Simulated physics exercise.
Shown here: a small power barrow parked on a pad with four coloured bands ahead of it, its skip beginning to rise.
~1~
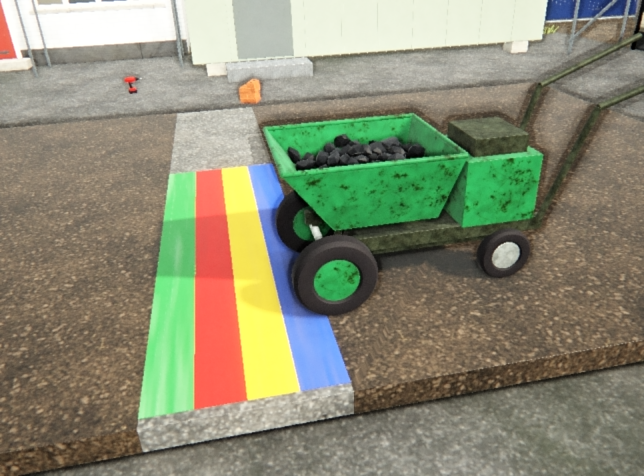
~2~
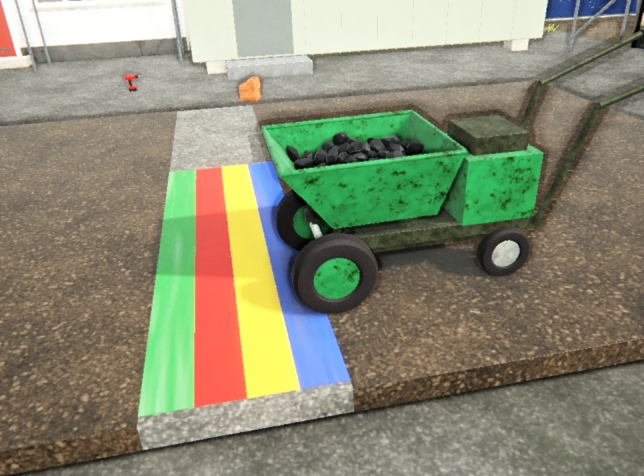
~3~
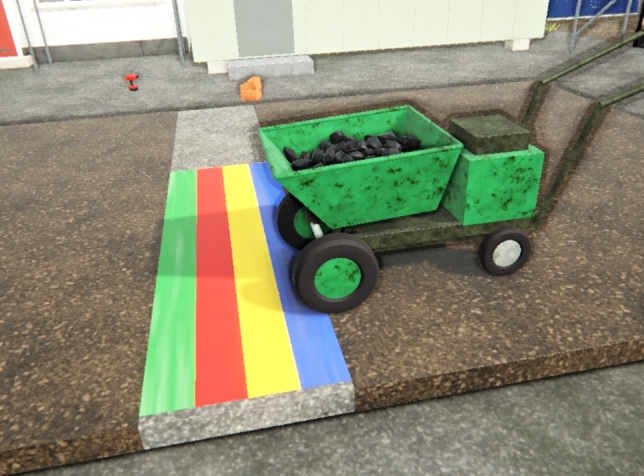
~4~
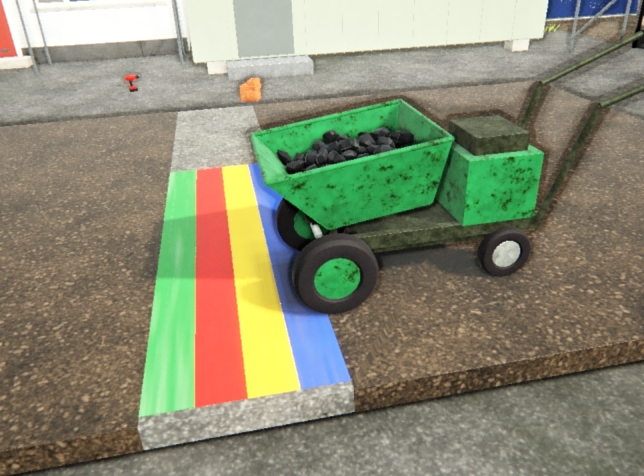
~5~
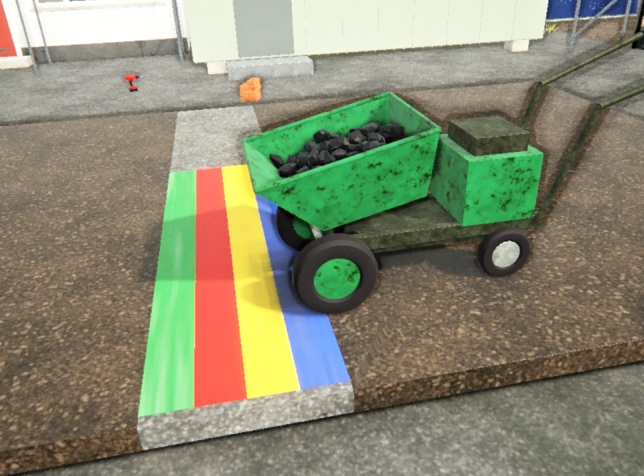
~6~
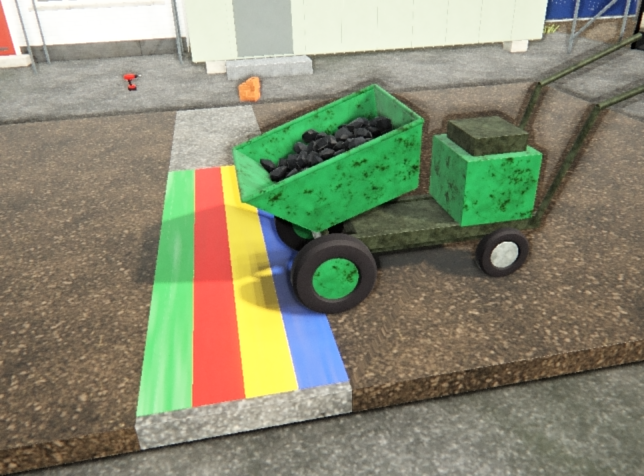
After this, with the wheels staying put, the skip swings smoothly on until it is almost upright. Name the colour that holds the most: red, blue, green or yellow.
That would be green.
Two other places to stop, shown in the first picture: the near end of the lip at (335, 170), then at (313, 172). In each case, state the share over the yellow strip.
Position 1 near 20 %, position 2 near 0 %.
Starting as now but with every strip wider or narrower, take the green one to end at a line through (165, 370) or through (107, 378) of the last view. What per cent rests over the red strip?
I get 10 % for the first one and 30 % for the second.
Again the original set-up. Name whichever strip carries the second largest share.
In second place: The strip in red.
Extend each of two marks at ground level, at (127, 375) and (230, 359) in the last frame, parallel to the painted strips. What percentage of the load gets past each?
In order: Near 20 %, then 70 %.
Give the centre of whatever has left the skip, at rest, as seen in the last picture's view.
(167, 295).
Just after the last frame, skip tipped steeply; every one in the skip.
A moment on, skip tipped right over; the larger part in the skip; about a tenth over the red strip; about a tenth over the green strip; just a few off the paint.
Further on, skip tipped right over; roughly a third in the skip; about a tenth over the red strip; roughly a third over the green strip; roughly a quarter off the paint.
When it is over, skip tipped right over; roughly a third in the skip; not one over the blue strip; not one over the yellow strip; about a tenth over the red strip; roughly a third over the green strip; roughly a quarter off the paint.
